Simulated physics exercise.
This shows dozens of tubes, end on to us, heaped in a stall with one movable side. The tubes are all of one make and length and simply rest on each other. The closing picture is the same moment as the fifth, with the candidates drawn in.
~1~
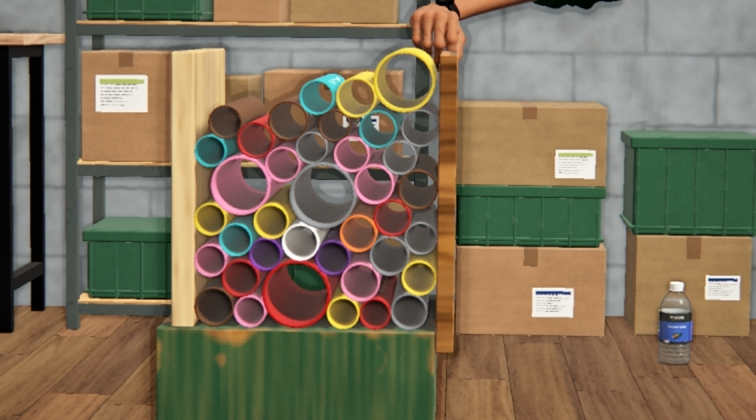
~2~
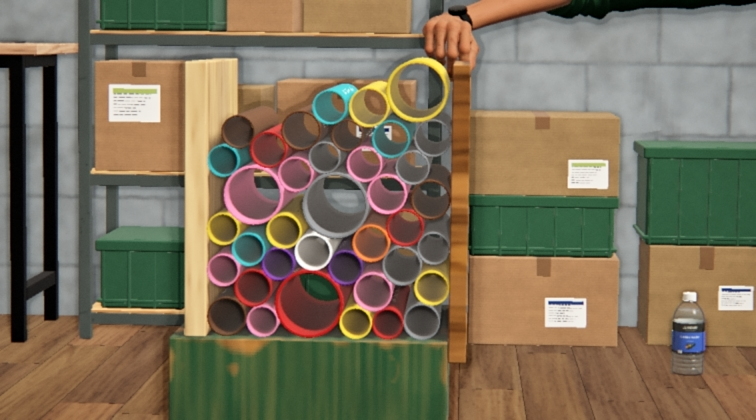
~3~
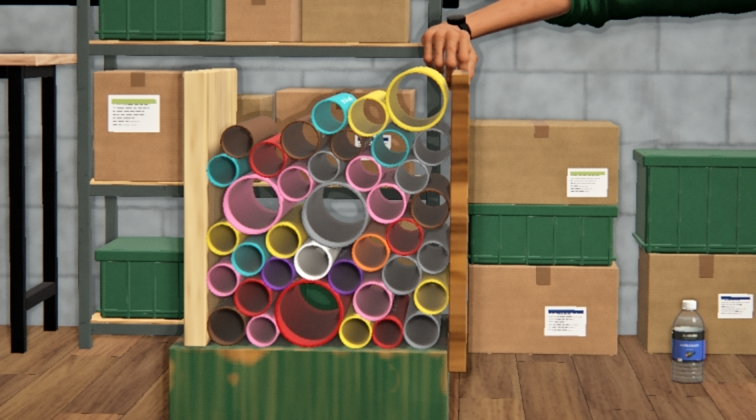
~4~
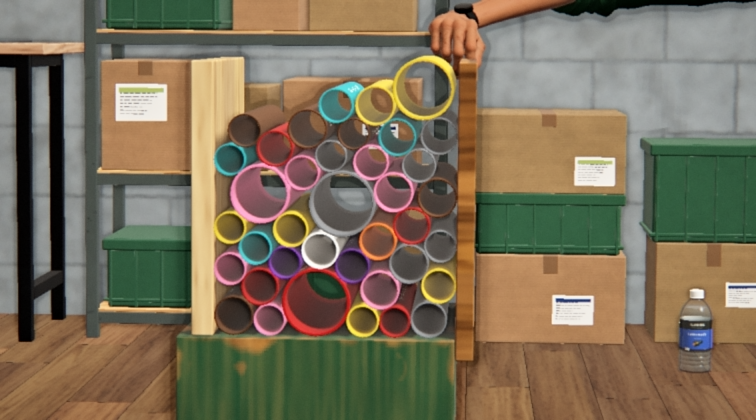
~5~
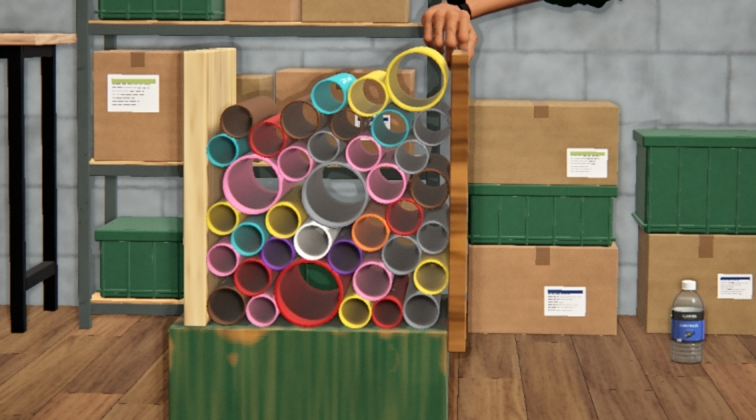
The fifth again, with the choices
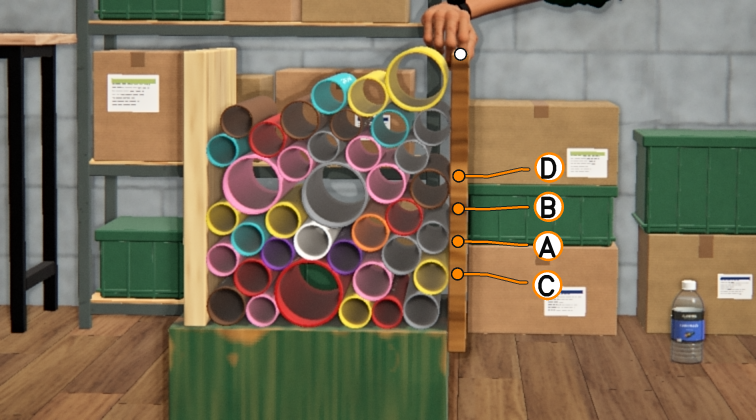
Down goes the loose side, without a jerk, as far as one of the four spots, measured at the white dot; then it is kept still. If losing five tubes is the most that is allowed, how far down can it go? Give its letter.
Down to B.
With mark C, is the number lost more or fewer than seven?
It loses more than seven.
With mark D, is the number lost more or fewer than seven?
At D, fewer than seven.
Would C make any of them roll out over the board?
At C: Yes.
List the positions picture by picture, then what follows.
In the first frame, a grey tube (409, 312); a red tube (241, 279); a pink tube (211, 260).
In the second frame, a pink tube (223, 270); a pink tube (387, 195).
In the third frame, a grey tube (411, 177); a turquoise tube (390, 149).
In the fourth frame, a yellow tube (375, 106); side board (467, 198).
In the fifth frame, a brown tube (226, 307); a grey tube (421, 311); a red tube (253, 278).
On the copy, A at (458, 242); B at (458, 209); C at (457, 274); D at (459, 176); the white dot at (460, 54).
On B. First, top of the board (451, 122).
Then, top of the board (450, 199).
Finally, top of the board (450, 208), two out over the board.
By contrast, A six out over the board; C more than five out over the board; D two out over the board.
